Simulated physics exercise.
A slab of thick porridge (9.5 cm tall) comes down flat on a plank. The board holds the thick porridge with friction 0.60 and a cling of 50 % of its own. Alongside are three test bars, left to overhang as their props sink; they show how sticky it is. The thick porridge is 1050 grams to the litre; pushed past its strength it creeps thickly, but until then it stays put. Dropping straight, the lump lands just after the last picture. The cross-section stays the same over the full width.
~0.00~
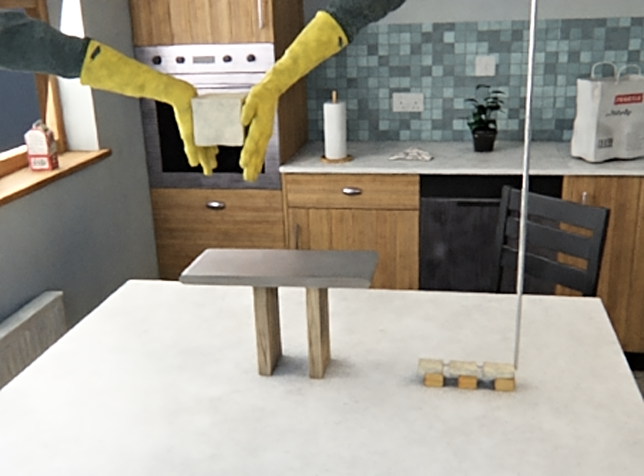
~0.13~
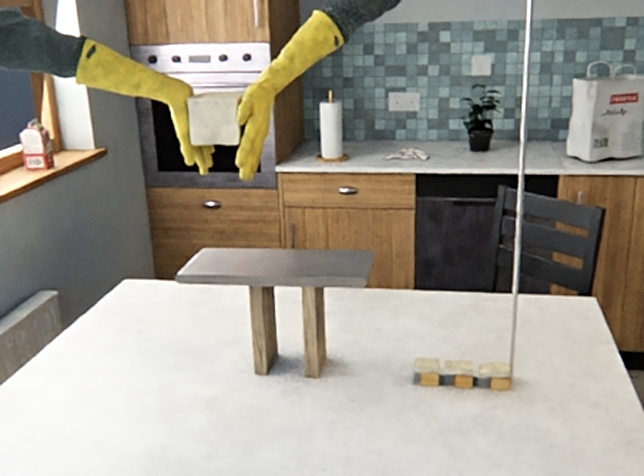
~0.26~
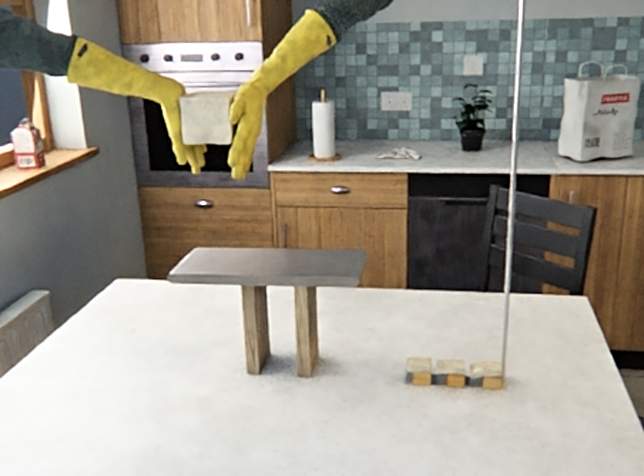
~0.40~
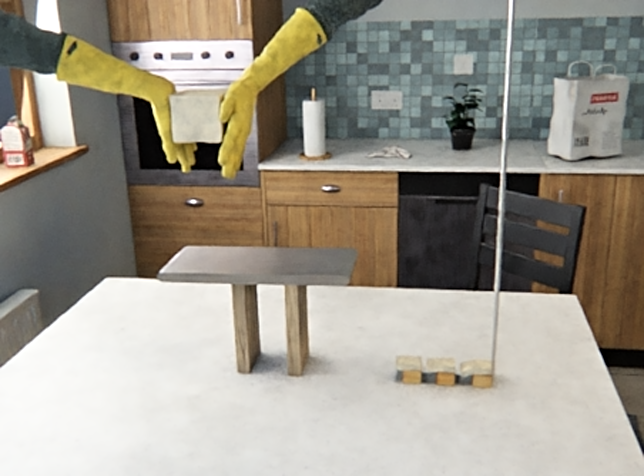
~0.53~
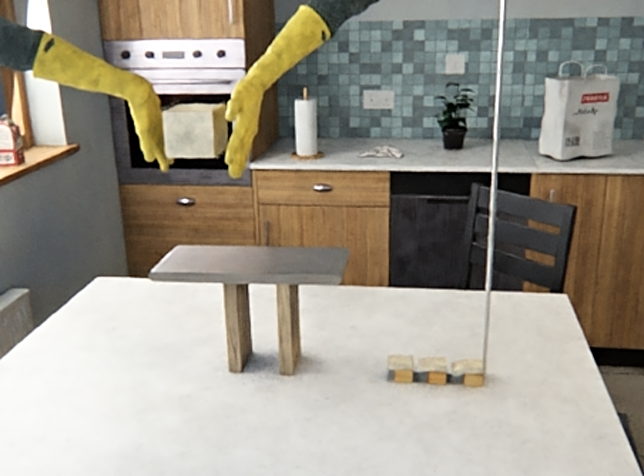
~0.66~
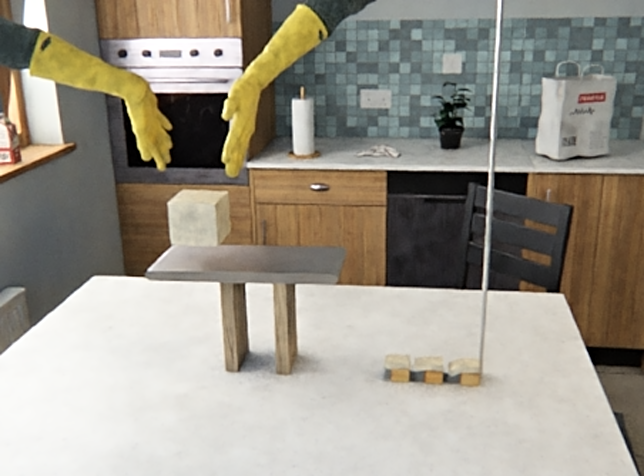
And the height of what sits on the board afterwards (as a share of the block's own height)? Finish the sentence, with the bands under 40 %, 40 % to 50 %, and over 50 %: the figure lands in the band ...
The figure lands in the band above 50 %.
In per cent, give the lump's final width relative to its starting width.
Some 200 %.
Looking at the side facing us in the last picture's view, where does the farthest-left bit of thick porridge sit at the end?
Near (147, 263).
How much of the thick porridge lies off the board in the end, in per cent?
Some 0 percent lies off the board.
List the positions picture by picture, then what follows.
The first frame shows highest point of the thick porridge at (219, 99); the tips have sunk 0, 0, 0 (left to right).
The second frame shows highest point of the thick porridge at (215, 98); the tips have sunk 0, 2 mm, 8 mm (left to right).
The third frame shows highest point of the thick porridge at (208, 98); the tips have sunk 2 mm, 3 mm, 9 mm (left to right).
The fourth frame shows highest point of the thick porridge at (198, 96); the tips have sunk 2 mm, 4 mm, 10 mm (left to right).
The fifth frame shows highest point of the thick porridge at (191, 111); the tips have sunk 2 mm, 5 mm, 1.1 cm (left to right).
The sixth frame shows highest point of the thick porridge at (195, 204); the tips have sunk 2 mm, 5 mm, 1.1 cm (left to right).
By 0.78 s, it stands 56 % of its first height and none has gone off the board.
By 0.91 s, it stands 56 % of its first height and none has gone off the board.
By 1.04 s, it stands 56 % of its first height and none has gone off the board.
By 1.18 s, it stands 56 % of its first height and none has gone off the board.
By 1.28 s, at the end, it stands 56 % of its first height and none has gone off the board.
